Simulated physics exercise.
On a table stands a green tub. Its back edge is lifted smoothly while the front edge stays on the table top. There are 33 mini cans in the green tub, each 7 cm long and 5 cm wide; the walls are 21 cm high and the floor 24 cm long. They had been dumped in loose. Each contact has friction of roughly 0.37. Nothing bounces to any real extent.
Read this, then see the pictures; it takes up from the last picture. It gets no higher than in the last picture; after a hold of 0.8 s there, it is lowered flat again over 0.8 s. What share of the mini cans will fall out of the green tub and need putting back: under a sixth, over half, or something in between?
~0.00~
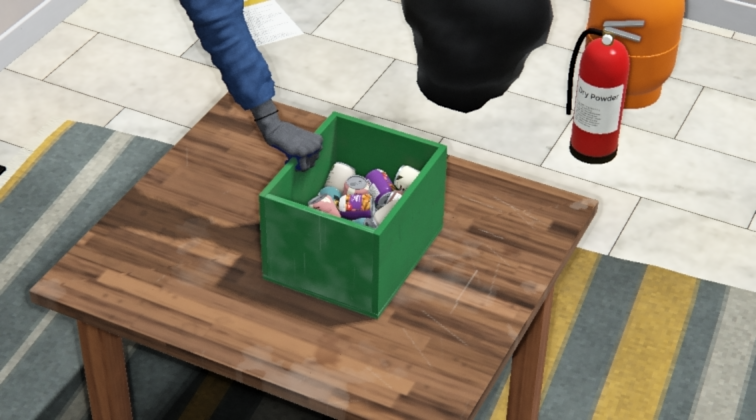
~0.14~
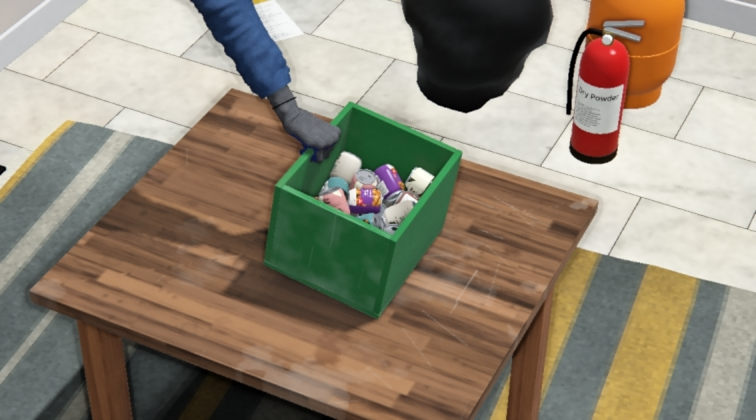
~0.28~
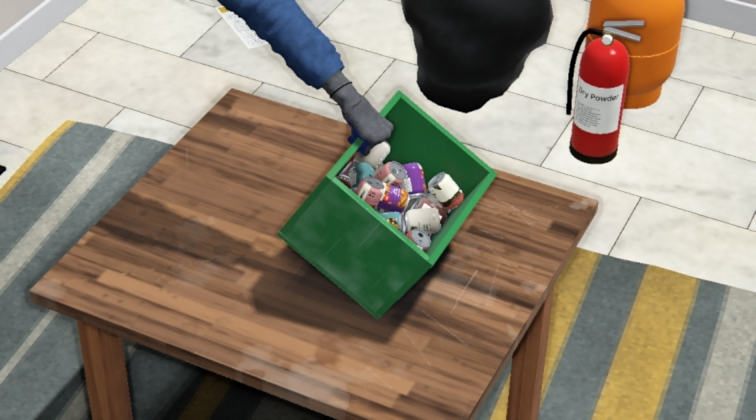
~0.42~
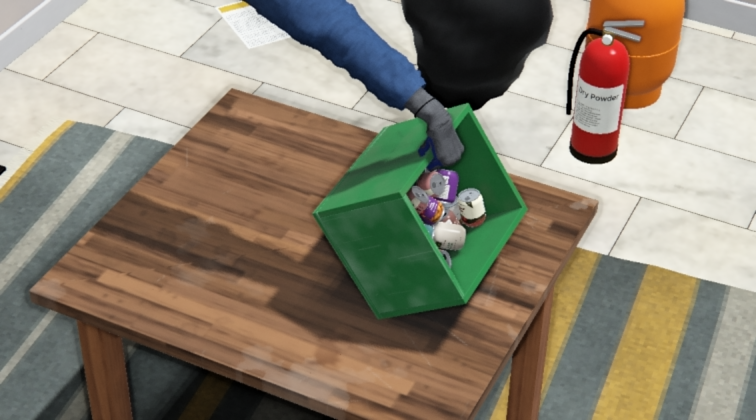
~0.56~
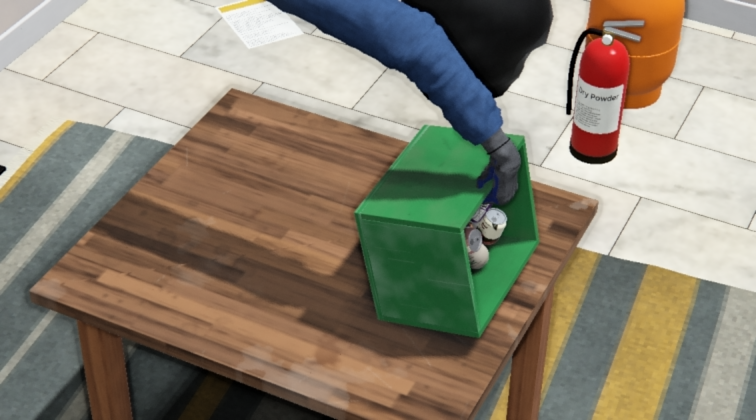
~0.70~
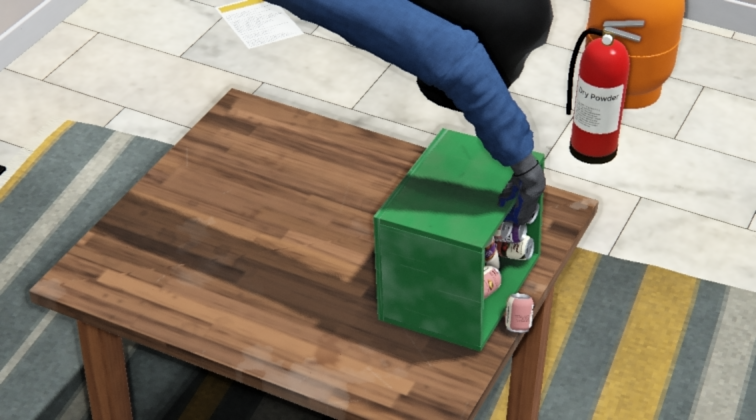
My money is on a spill of a sixth up to half of the load.
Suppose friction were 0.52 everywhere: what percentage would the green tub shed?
Green tub 40 per cent.
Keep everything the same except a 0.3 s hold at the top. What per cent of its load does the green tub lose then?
Green tub 30%.
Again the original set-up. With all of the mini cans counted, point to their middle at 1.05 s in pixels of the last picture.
Around (473, 275) in pixels.
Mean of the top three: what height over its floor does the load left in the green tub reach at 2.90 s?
Height: Roughly 14 cm.
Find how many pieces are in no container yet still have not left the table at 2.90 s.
Roughly 0.
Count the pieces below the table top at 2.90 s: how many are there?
About 12.
After 1.05 s, tilt 87°; 9 of 33 out of the green tub.
After 1.49 s, tilt 87°; 12 of 33 out of the green tub.
After 2.11 s, tilt 12°; 13 of 33 out of the green tub.
When it is over (at 2.90 s), 13 of 33 out of the green tub. Asked share, 13 of 33, 39 per cent.
